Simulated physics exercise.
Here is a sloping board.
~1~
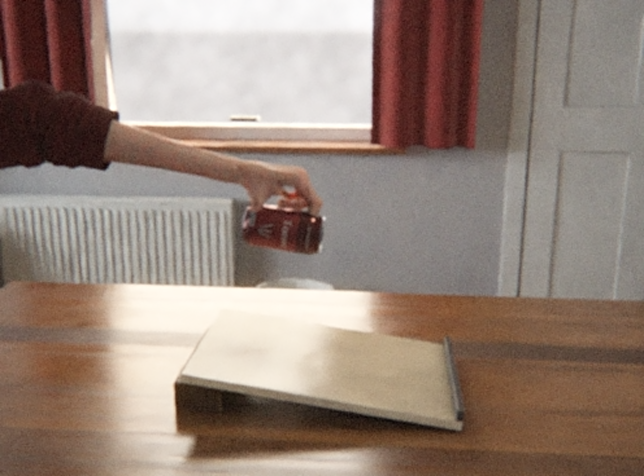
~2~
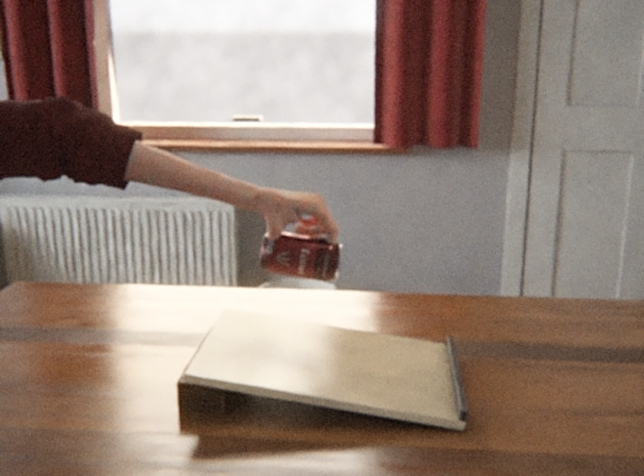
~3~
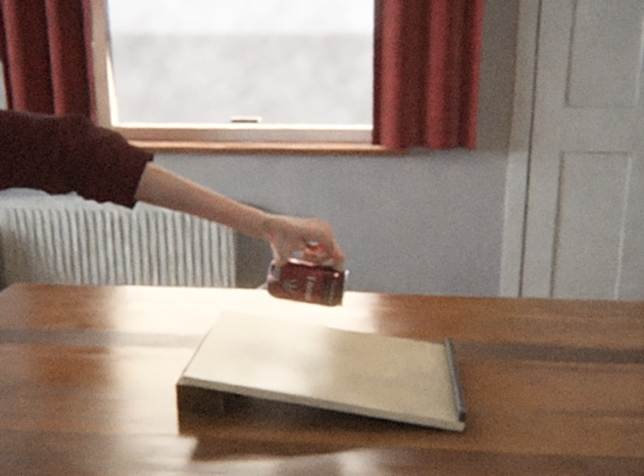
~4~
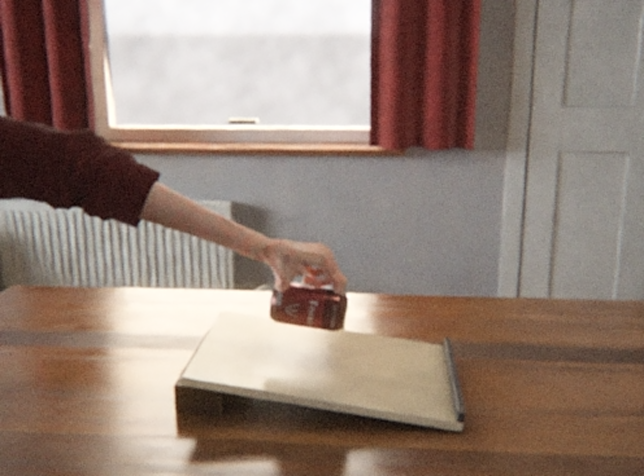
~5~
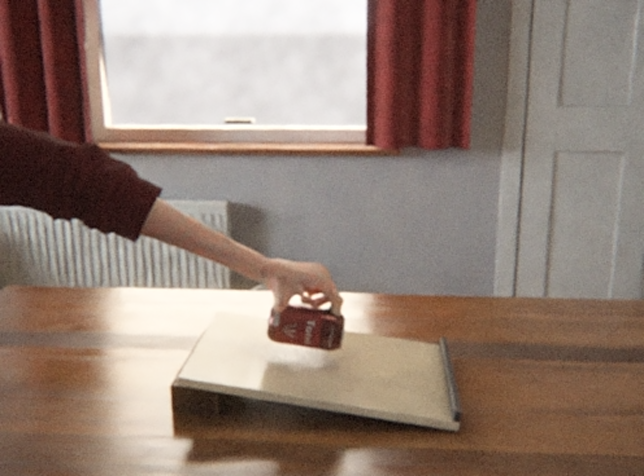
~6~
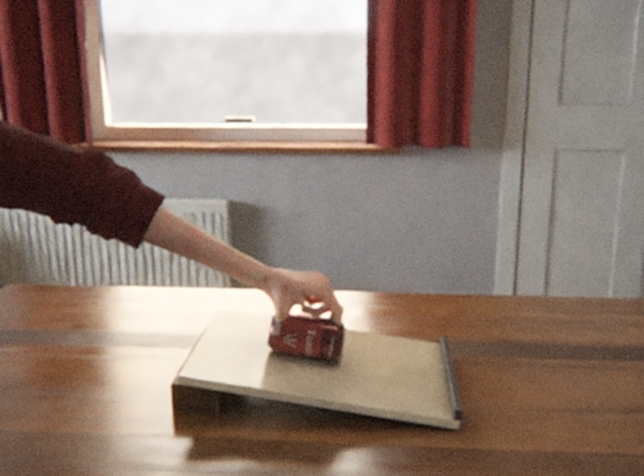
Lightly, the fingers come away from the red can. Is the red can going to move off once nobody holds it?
Most likely it will not move.
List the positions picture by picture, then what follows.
The first picture shows coming down; red can (284, 229).
The second picture shows coming down; red can (301, 256).
The third picture shows coming down; red can (307, 283).
The fourth picture shows coming down; red can (309, 307).
The fifth picture shows coming down; red can (307, 326).
The sixth picture shows set down, still held; red can (307, 336).
Then, 0.20 s on from there, no change.
Then, 0.40 s on from there, red can resting near (307, 336).
In the end, it is unmoved. At the end, from the last picture's camera, red can near (307, 336). The red can remains at rest.
